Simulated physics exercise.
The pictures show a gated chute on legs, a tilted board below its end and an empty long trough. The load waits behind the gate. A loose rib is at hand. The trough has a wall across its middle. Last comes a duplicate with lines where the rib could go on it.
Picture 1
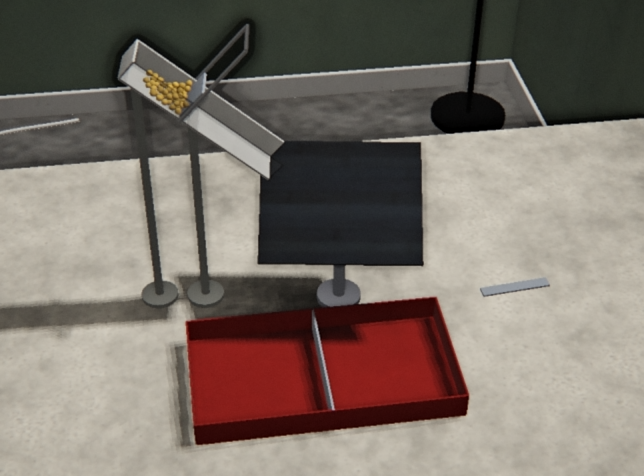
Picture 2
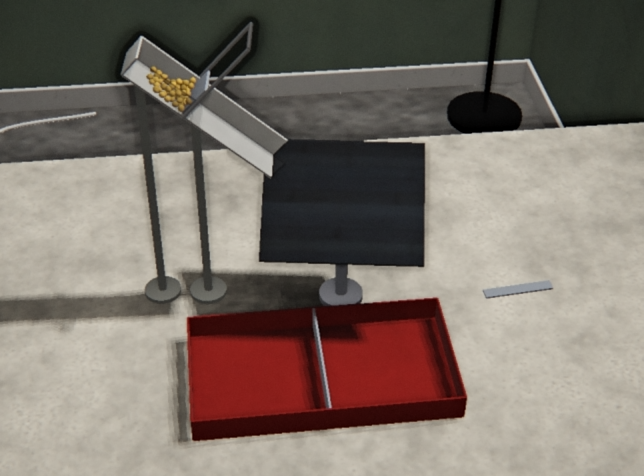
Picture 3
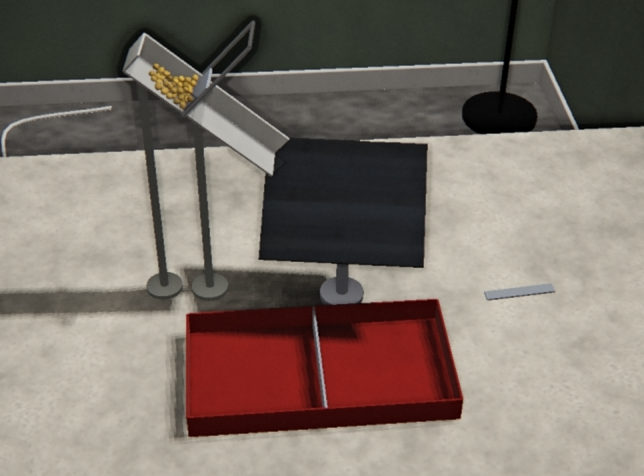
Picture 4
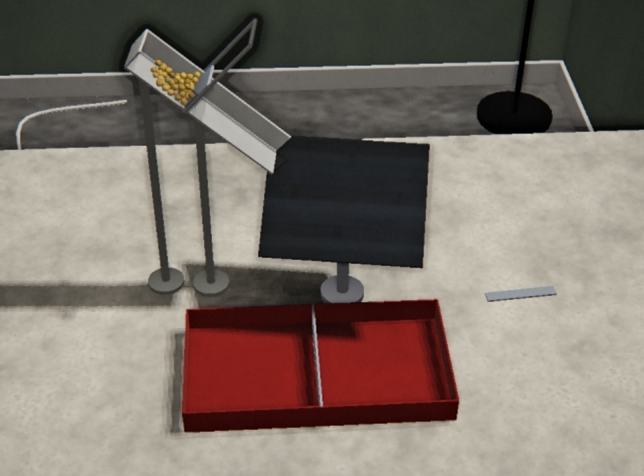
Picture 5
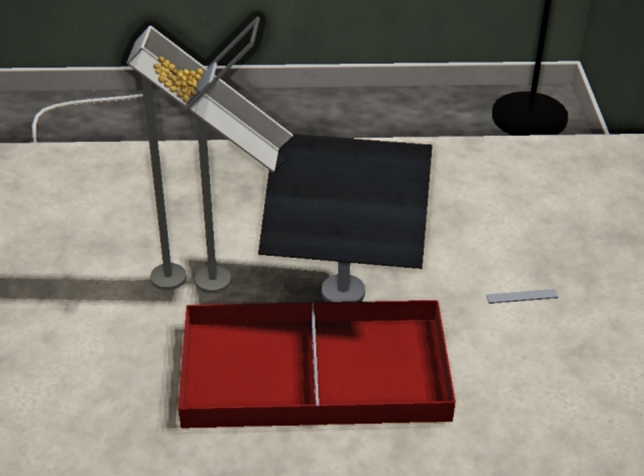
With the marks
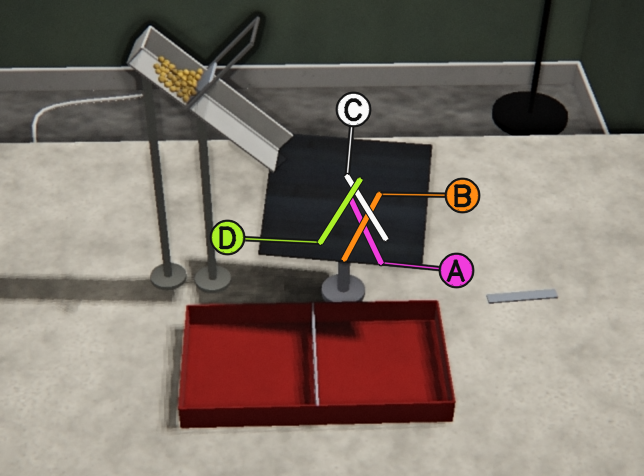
Yellow balls stay behind a chute's gate as the view shifts slightly around the still setup.
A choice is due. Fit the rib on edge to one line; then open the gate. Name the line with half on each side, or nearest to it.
Choose B.
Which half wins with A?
The right half.
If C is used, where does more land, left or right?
The right half.
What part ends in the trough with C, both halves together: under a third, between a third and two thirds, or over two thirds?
Over two thirds.
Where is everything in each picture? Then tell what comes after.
Load behind the gate at (174, 92), puffed corn balls; lip of the chute at (269, 168), sloping fairly steeply, in the first picture.
Middle of the board at (343, 201), tilted fairly steeply; middle of its low edge at (341, 264); of its high edge at (345, 140), in the second picture.
Front corners of the trough at (187, 417) and (463, 399); front end of its middle wall at (326, 408); gate still shut at (206, 82), in the third picture.
Middle of the load at (181, 83); lip at (274, 162), in the fourth picture.
Middle of the load at (183, 80); lip at (276, 160), in the fifth picture.
On the marked copy, line A from (349, 196) to (380, 262); line B from (379, 194) to (344, 259); line C from (347, 176) to (385, 238); line D from (359, 180) to (320, 242).
With A, of what is caught, a small part in the left half, most in the right.
With B, of what is caught, about a third in the left half, about two thirds in the right.
With C, of what is caught, a small part in the left half, most in the right.
With D, of what is caught, nearly all in the left half, a stray few in the right.
